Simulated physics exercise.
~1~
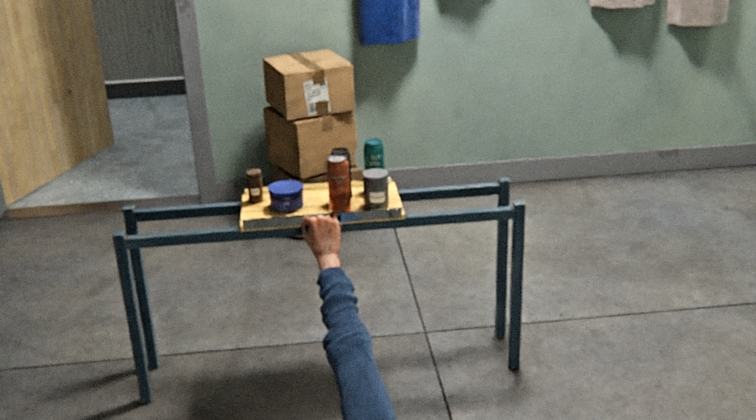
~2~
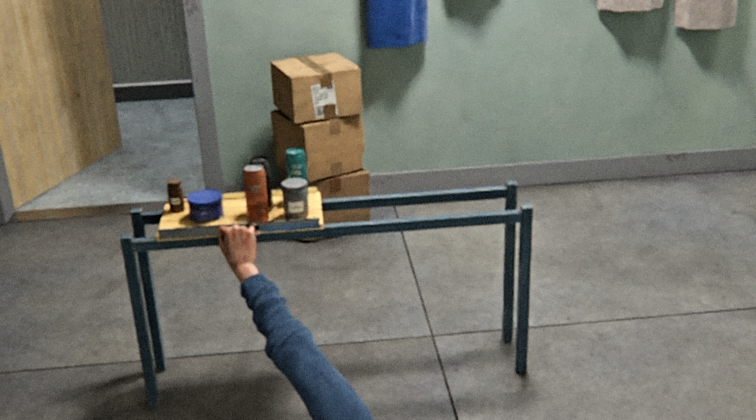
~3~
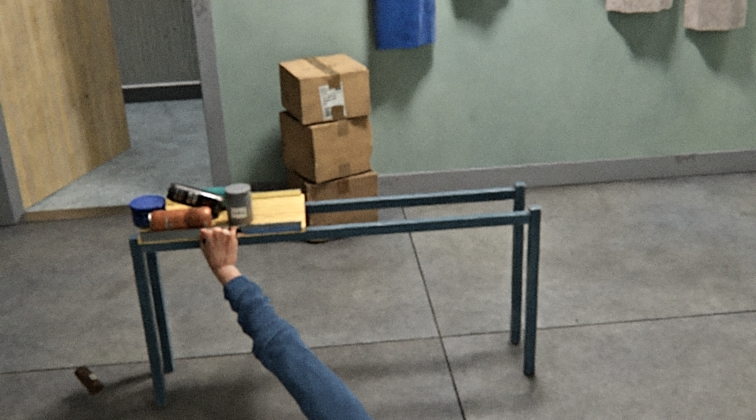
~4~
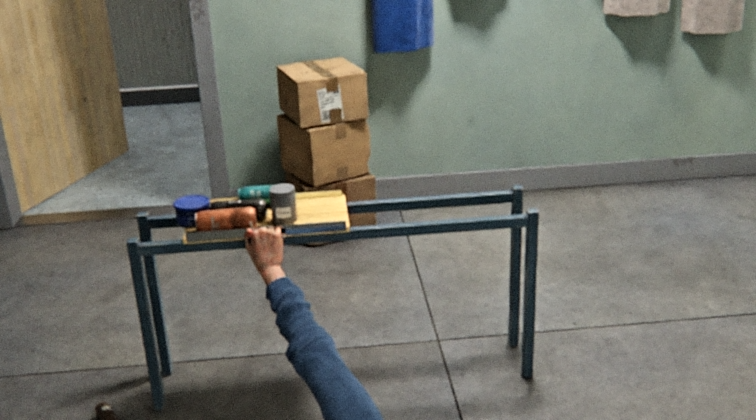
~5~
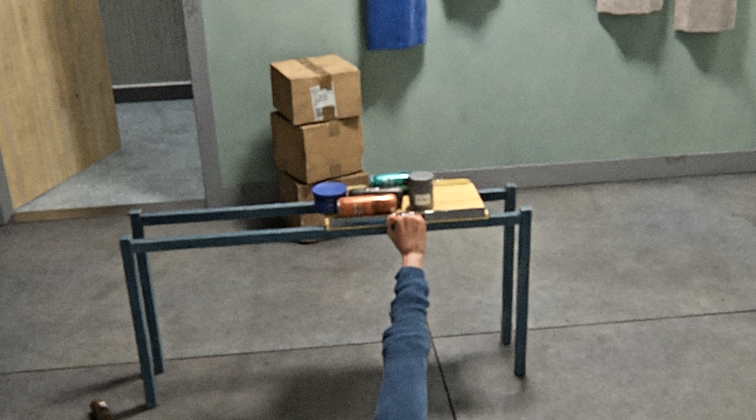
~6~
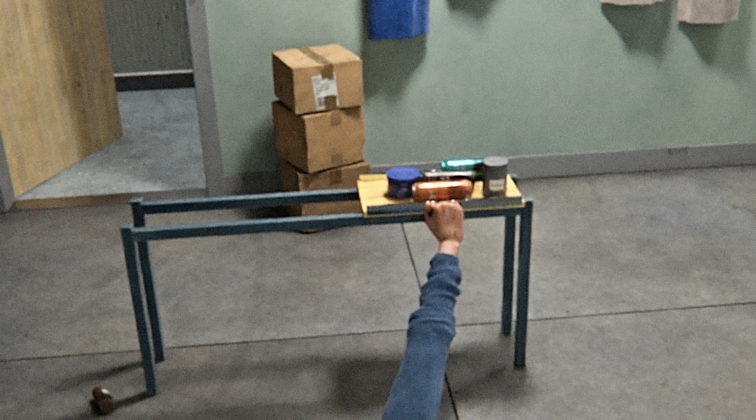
In a green-walled room, a hand slides a tray left, toppling cans, then right.
